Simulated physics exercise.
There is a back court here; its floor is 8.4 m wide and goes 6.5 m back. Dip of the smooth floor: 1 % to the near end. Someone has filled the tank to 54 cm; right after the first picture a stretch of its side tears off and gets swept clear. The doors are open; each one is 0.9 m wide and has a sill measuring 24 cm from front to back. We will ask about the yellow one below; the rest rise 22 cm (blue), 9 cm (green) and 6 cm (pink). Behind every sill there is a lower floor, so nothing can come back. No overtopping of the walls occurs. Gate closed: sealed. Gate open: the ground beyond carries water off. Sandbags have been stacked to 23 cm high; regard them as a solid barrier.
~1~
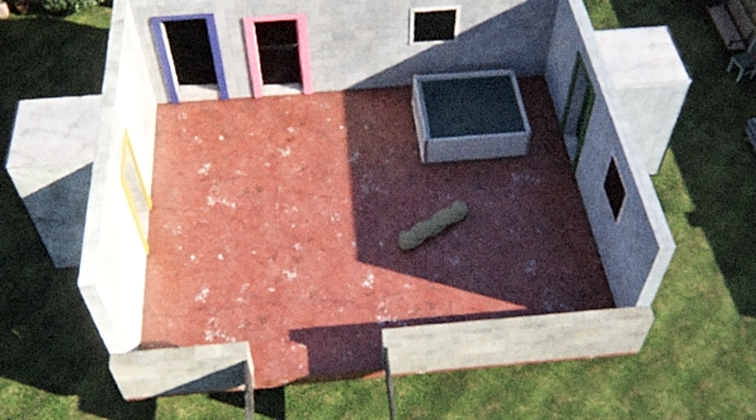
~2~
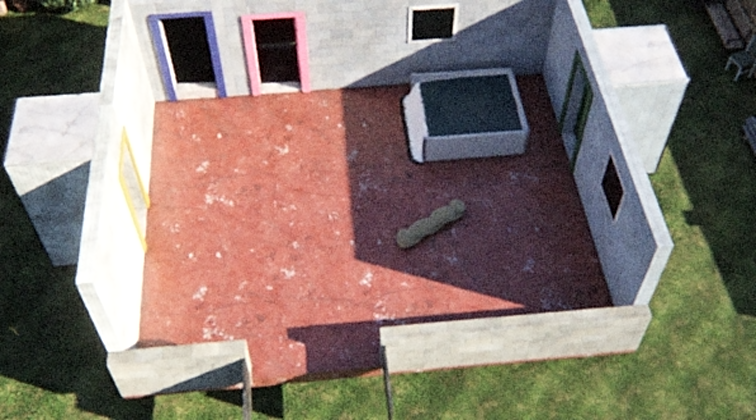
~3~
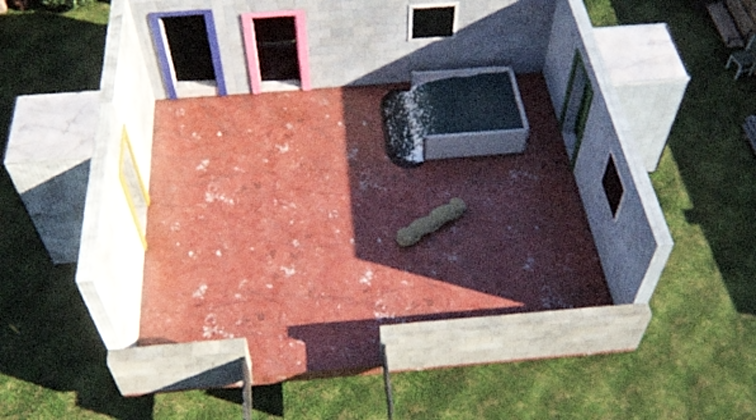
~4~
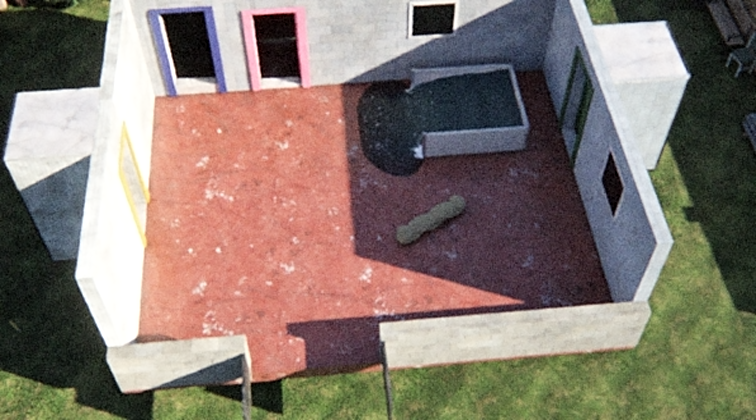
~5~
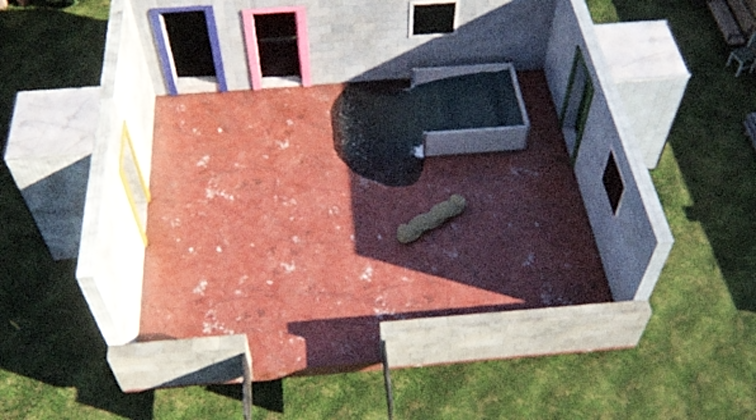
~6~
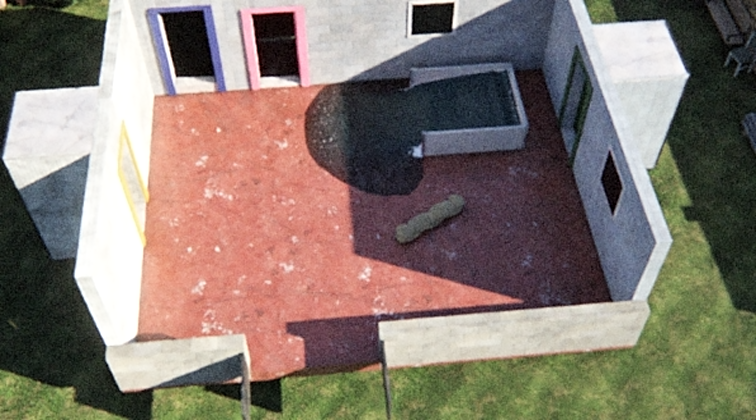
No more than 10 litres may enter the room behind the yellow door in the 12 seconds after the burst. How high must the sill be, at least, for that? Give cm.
About 11.5 cm.
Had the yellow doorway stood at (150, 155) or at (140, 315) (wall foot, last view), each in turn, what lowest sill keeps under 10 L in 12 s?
In turn: About 17 cm, about 10.5 cm.
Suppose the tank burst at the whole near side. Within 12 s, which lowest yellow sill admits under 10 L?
In that case you'd want it roughly 6.5 cm high.
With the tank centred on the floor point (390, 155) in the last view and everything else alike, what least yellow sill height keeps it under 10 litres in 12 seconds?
Then roughly 17 cm.
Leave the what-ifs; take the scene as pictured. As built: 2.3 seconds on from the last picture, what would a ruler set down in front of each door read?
Lab note, depth in cm: Blue 7; green 0; pink 9; yellow 14.
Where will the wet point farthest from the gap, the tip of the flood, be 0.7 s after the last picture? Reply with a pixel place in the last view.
I'd put the front's tip around (204, 149).
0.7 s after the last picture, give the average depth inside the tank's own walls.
It averages close to 29 centimetres.
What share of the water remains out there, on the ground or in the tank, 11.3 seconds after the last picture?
About 80 per cent.
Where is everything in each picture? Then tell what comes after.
Still water, 54 cm deep, in the tank at (470, 107); the yellow door at (136, 195) is dry, in the first picture.
The gap is at (419, 122), the front 0.2 m out at (414, 159); the back of the tank holds 54 cm, in the second picture.
The front is at (388, 139), 0.7 m from the gap at (419, 121); 1.2 m2 of floor is wet, 54 cm left at the back, in the third picture.
The gap is at (419, 118), the front 1.2 m out at (365, 145); the back of the tank holds 54 cm, in the fourth picture.
The front is at (340, 150), 1.7 m from the gap at (420, 118); 4.1 m2 of floor is wet, 52 cm left at the back, in the fifth picture.
Water pours out at (418, 118) and has run 2.2 m, to (311, 146); about 5 cm deep outside, 46 cm at the back; 3.6 m in a straight line remain to the yellow door at (133, 187), in the sixth picture.
Then, 0.7 s after the last picture water covers 25 % of the floor, deepest (24 cm) near (417, 140); it has not reached the yellow door.
Then, 2.3 s after the last picture water covers 45 % of the floor, deepest (28 cm) near (161, 119); 14 cm at the yellow door, 5 litres in over its 6 cm sill.
Then, 11.3 s after the last picture water covers 75 % of the floor, deepest (10 cm) near (604, 329); 3 cm at the yellow door, 51 litres in over its 6 cm sill.
At the yellow door as built, the water peaked near 14 cm, 2.5 s after the last picture.
Run again over the same 12 s with other heights there, 18 litres in over 10 cm, 4 litres over 13 cm. The limit of 10 litres is kept from about 11.5 cm up.
